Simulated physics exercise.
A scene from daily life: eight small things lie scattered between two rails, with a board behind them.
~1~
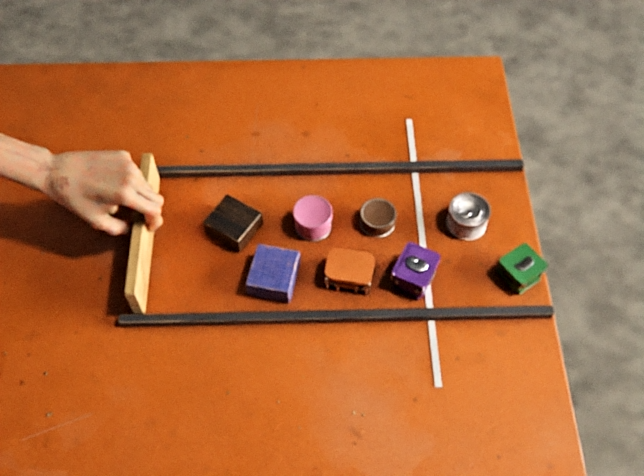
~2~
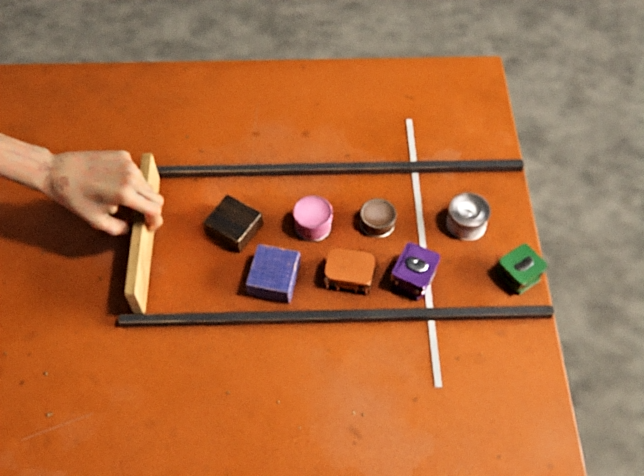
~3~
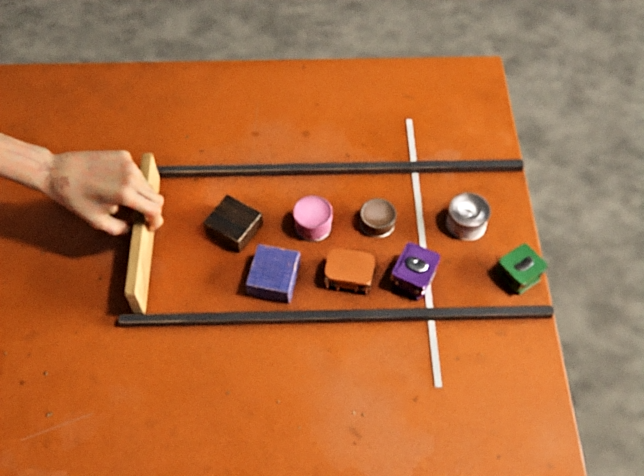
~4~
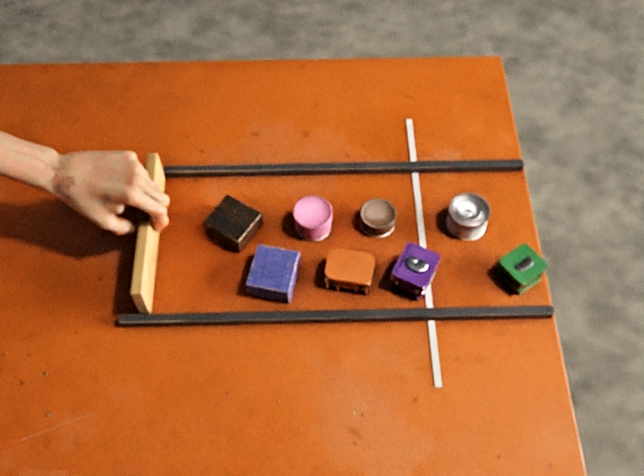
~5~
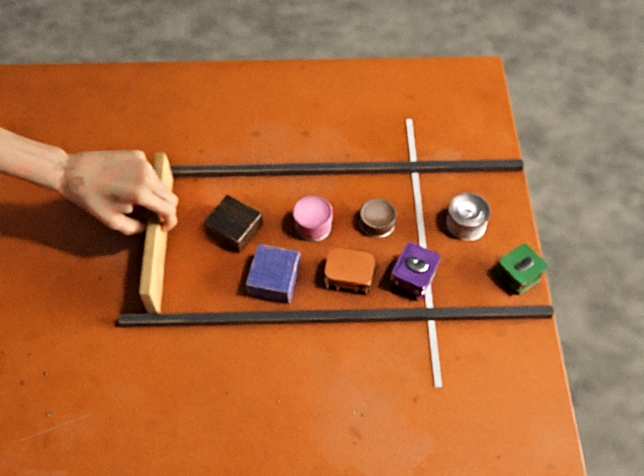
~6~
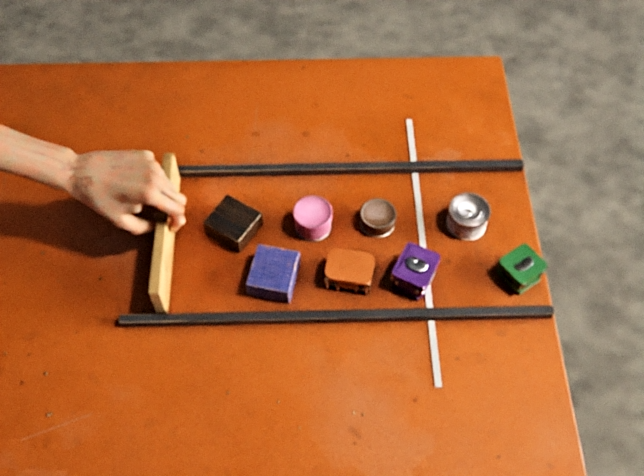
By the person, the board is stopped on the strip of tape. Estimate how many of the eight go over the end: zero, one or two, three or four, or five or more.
Ha, one or two come down.
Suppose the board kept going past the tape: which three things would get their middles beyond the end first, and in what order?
The green case, the white tin, the purple case.
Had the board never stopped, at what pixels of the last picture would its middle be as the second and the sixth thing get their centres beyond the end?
The middle is near (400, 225) first and near (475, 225) after.
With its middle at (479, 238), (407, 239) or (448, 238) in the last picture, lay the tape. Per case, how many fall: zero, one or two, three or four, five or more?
Tape by tape, the falls would be: More than four, then 1 or 2, then three to four.
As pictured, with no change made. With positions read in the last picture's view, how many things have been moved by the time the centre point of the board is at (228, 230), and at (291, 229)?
By then 1, and later 5.
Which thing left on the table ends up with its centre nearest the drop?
The purple case is the one.
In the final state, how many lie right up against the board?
That makes 2.
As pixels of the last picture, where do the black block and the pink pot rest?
Reading them off: First (441, 208); then (483, 211).
Soon after, none off yet; green case at rest near (520, 270); white tin at rest near (468, 217); purple case at rest near (415, 271).
In the end, the number that fall off is one or two; gone, white tin and green case.
